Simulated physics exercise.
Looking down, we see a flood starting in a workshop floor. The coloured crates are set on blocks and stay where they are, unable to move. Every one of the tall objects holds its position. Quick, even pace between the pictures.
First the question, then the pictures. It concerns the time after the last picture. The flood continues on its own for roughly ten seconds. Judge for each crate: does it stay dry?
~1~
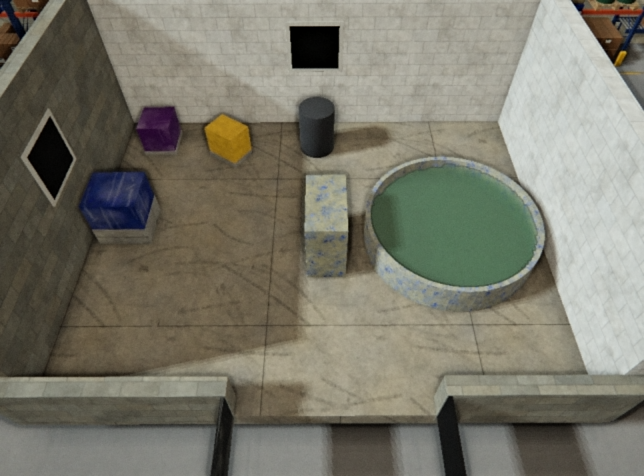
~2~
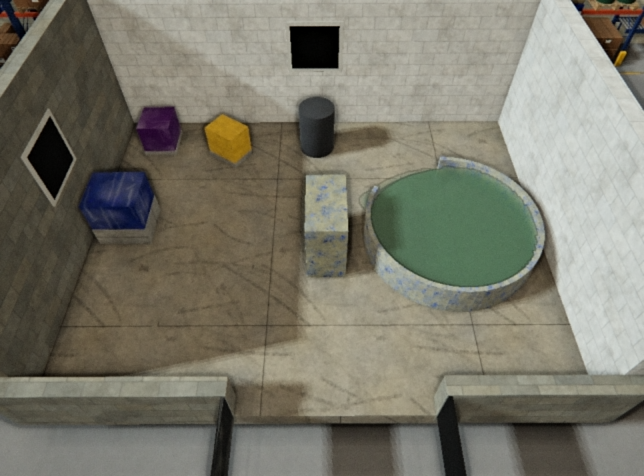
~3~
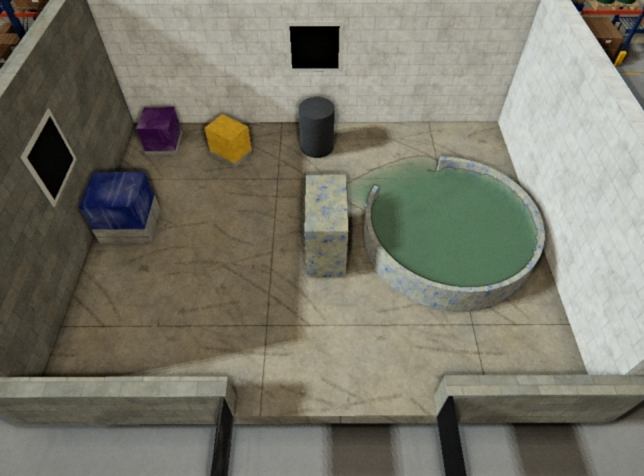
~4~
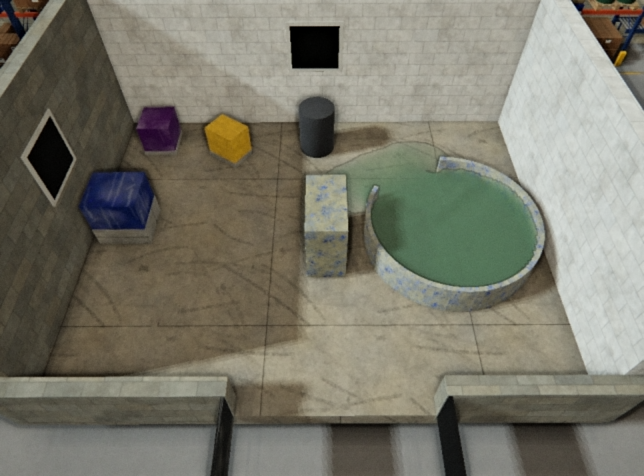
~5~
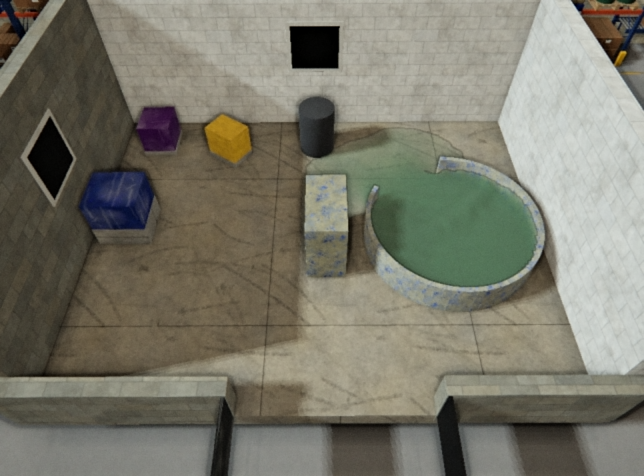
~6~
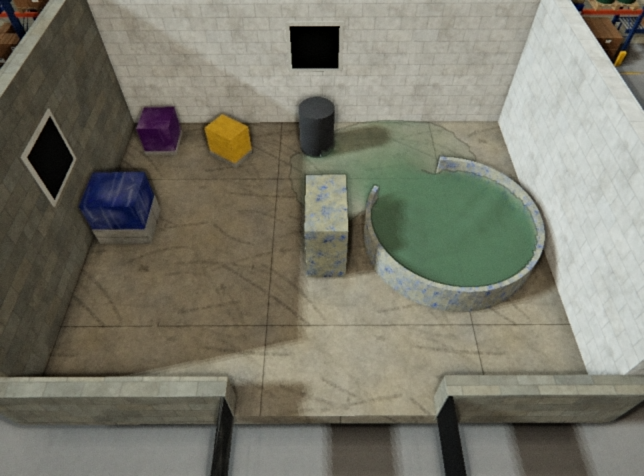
Result: Most likely the purple crate gets water on it, most likely the yellow crate gets water on it, most likely the blue crate remains untouched.
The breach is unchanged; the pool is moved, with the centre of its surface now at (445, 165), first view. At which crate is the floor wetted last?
Last: The blue-painted one.
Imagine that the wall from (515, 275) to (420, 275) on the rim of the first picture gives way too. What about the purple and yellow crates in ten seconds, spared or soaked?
Note: Purple crate is left dry; yellow crate is left dry.
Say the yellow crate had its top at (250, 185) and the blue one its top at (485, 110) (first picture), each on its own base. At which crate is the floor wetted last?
The purple-painted one comes last.
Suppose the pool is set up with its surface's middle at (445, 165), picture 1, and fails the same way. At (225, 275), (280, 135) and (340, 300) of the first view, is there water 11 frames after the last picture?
First unwetted; next drenched; last unwetted.
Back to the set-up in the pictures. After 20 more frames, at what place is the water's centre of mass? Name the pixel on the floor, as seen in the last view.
At roughly (378, 188).
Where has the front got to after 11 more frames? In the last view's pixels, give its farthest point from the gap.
Pixel estimate: (187, 126).
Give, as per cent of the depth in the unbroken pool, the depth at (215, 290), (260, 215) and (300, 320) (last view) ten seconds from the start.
First 8, next 10, last 6 in a hundred.
A moment on, water covers 20 % of the floor; the purple crate not reached, the yellow crate water round its plinth, the blue crate not reached.
Next, water covers 25 % of the floor; the purple crate not reached, the yellow crate water round its plinth, the blue crate not reached.
Then, water covers 45 % of the floor; the purple crate water round its plinth, the yellow crate water round its plinth, the blue crate water round its plinth.
Later, water covers 70 % of the floor; the purple crate water round its plinth, the yellow crate water round its plinth, the blue crate water round its plinth.
In the end, water covers 95 % of the floor; the purple crate was topped, the yellow crate was topped, the blue crate stayed above the water.
